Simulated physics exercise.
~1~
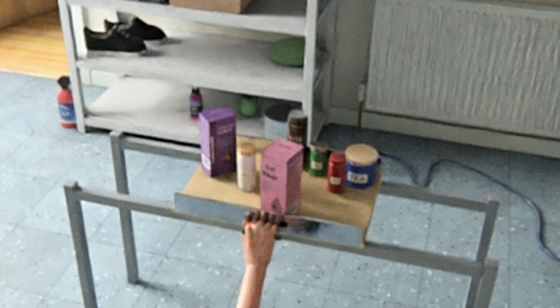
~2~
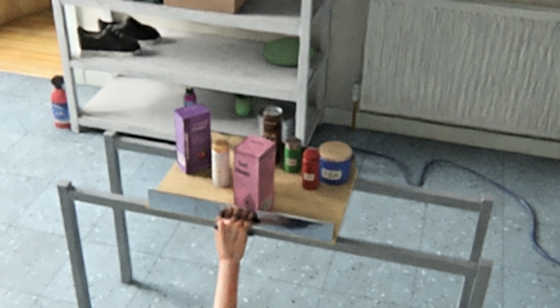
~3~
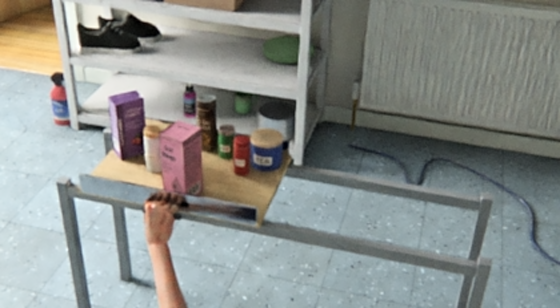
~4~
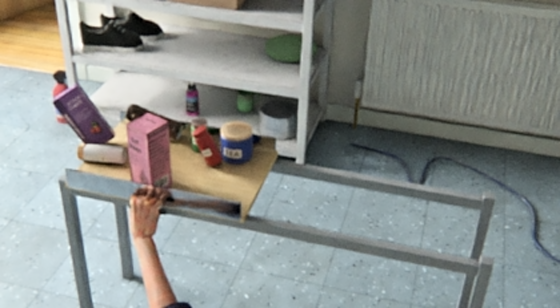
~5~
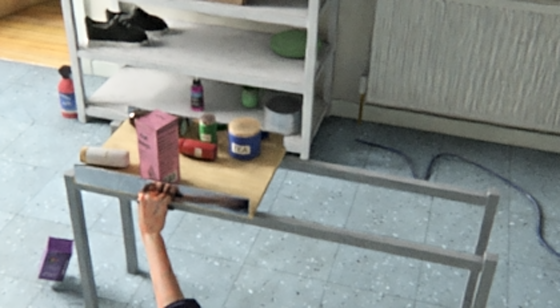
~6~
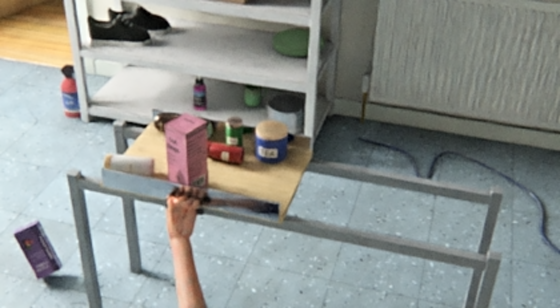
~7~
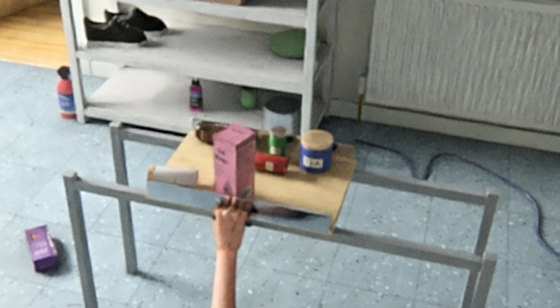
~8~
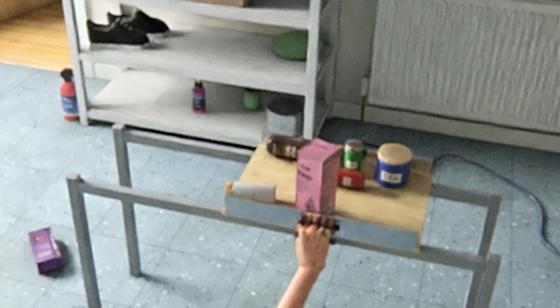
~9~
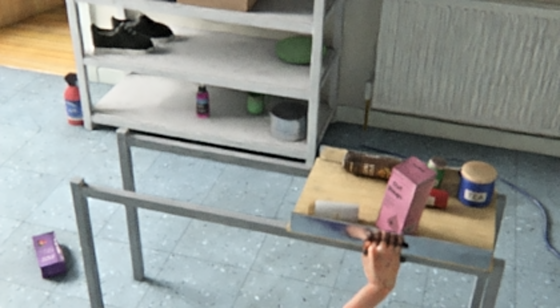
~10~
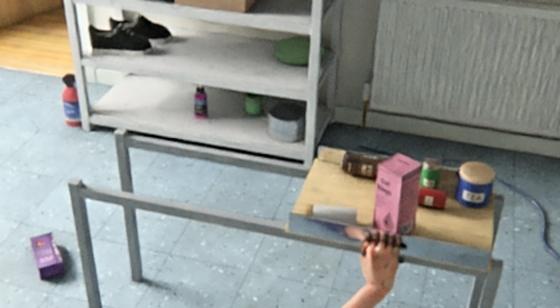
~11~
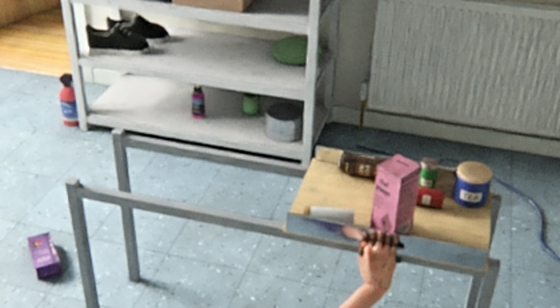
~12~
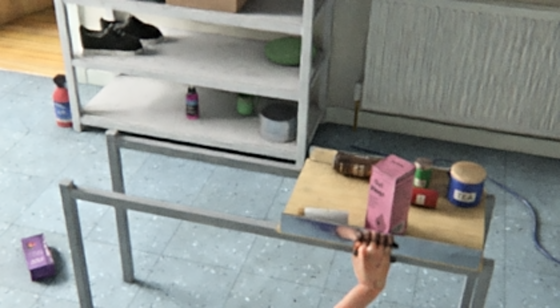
A hand grips the near edge of a wooden tray of containers resting on a grey metal frame, seen from above in a blue-tiled room with a white shelf and a radiator behind. A pink carton, a purple carton, a blue jar and red, green, white and brown containers stand on it. The hand slides the tray left, and the purple carton tips off the left side to the floor while the white, brown and red containers topple. The tray then slides to the far right, where the pink carton leans and rights itself. It rests there, the pink carton, green container and blue jar upright.
